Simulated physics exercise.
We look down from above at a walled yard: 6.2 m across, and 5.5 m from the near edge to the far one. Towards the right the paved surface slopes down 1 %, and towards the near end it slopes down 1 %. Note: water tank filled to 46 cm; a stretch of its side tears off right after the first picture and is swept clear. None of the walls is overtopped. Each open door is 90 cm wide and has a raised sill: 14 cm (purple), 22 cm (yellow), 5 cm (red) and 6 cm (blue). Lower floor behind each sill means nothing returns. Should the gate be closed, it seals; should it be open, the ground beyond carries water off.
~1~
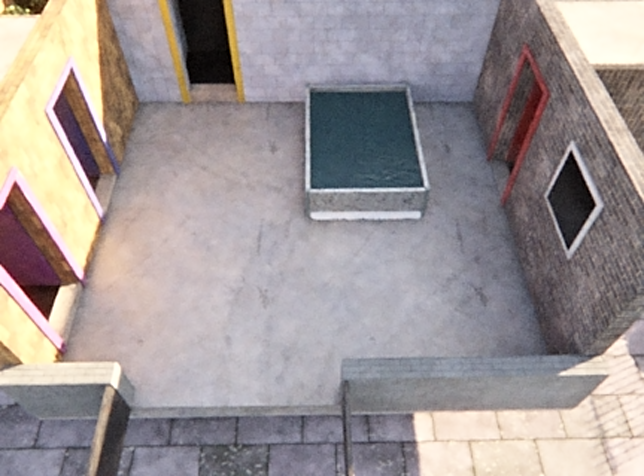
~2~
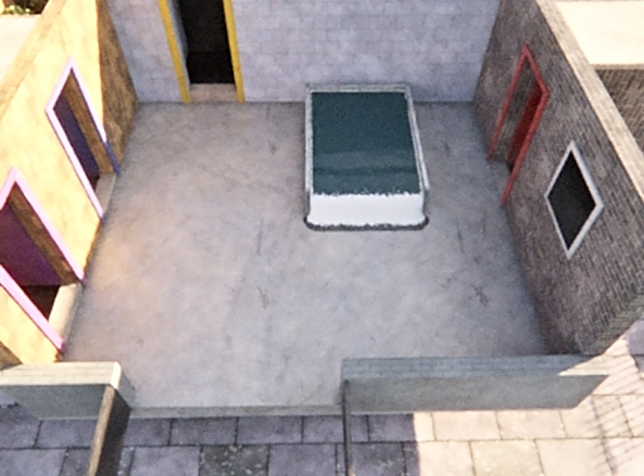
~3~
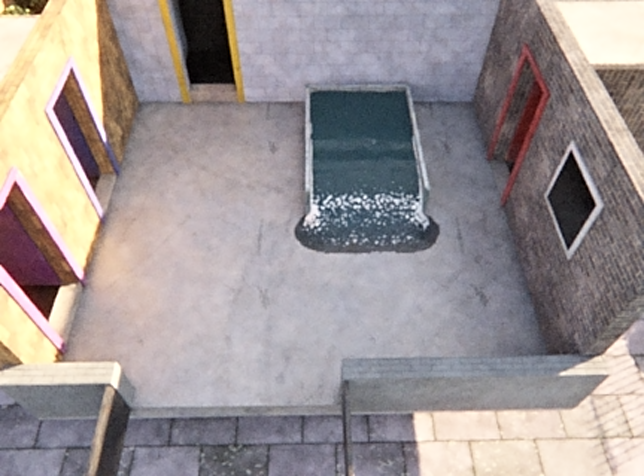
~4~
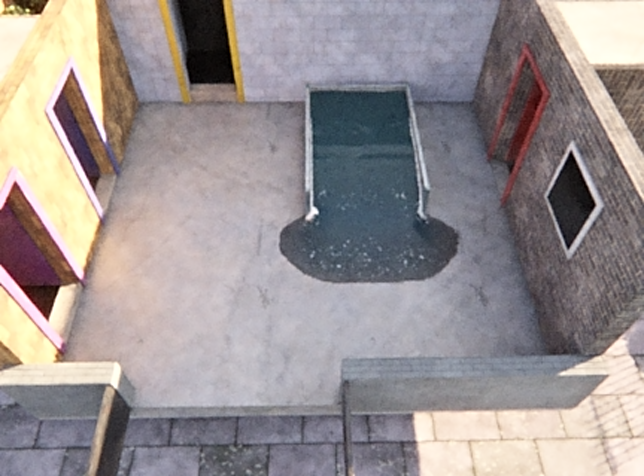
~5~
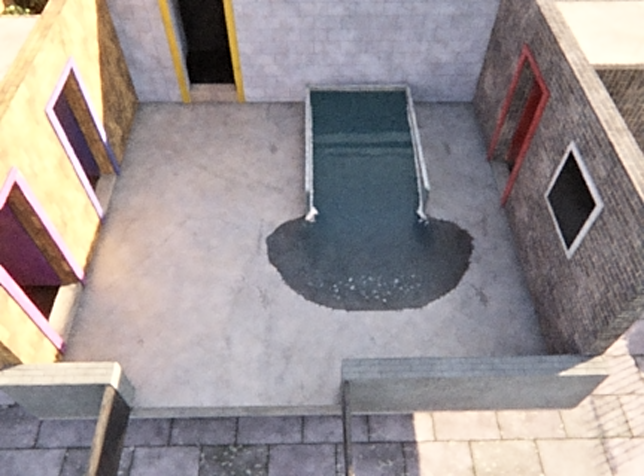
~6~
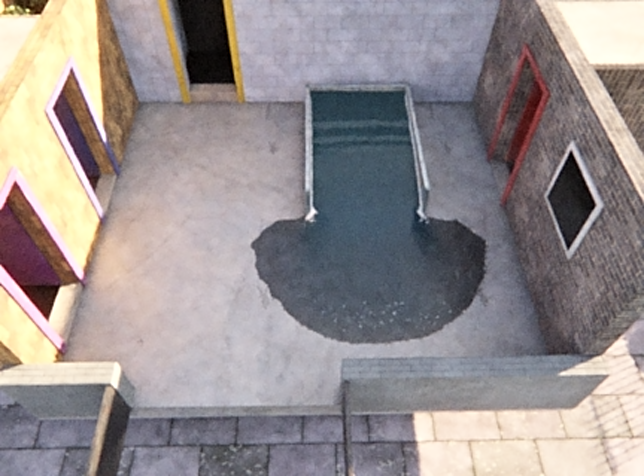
A water tank's near side gives way and water spreads across the walled yard's floor.
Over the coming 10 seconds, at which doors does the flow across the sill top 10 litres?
Result: The purple door lets in less than the limit. The yellow door lets in less than the limit. The red door lets in more than the limit. The blue door lets in less than the limit.
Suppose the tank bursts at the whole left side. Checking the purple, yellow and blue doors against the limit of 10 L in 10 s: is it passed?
Purple falls short; yellow falls short; blue exceeds.
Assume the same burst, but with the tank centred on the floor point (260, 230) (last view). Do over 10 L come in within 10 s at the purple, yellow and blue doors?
Purple stays inside, yellow stays inside, blue stays inside, judged against that limit.
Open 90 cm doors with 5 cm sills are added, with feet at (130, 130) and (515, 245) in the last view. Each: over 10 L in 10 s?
Result in order - not enough, then more than that.
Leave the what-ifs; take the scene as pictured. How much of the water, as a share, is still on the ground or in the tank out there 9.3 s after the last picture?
I'd say close to 60 percent is still there.
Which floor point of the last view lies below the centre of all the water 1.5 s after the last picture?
Balance point at about (377, 236).
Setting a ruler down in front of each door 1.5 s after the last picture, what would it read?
Depths in cm: Purple 0, yellow 0, red 0, blue 0.
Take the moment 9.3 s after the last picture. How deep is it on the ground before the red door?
The depth there is around 10.0 cm.
Then, 0.7 s after the last picture water covers 30 % of the floor and is deepest (26 cm) near (378, 384); purple door not reached, yellow door not reached, red door not reached, blue door not reached.
Then, 1.5 s after the last picture water covers 35 % of the floor and is deepest (37 cm) near (552, 382); purple door not reached, yellow door not reached, red door not reached, blue door not reached.
Then, 2.8 s after the last picture water covers 40 % of the floor and is deepest (28 cm) near (552, 382); purple door not reached, yellow door not reached, red door not reached, blue door not reached.
Then, 5.3 s after the last picture water covers 55 % of the floor and is deepest (16 cm) near (442, 111); purple door 1 cm at the sill, 0 L in, yellow door not reached, red door 6 cm at the sill, 0 L in, blue door not reached.
Then, 9.3 s after the last picture water covers 70 % of the floor and is deepest (12 cm) near (502, 215); purple door 3 cm at the sill, 0 L in, yellow door 1 cm at the sill, 0 L in, red door 10 cm at the sill, 19 L in, blue door not reached.
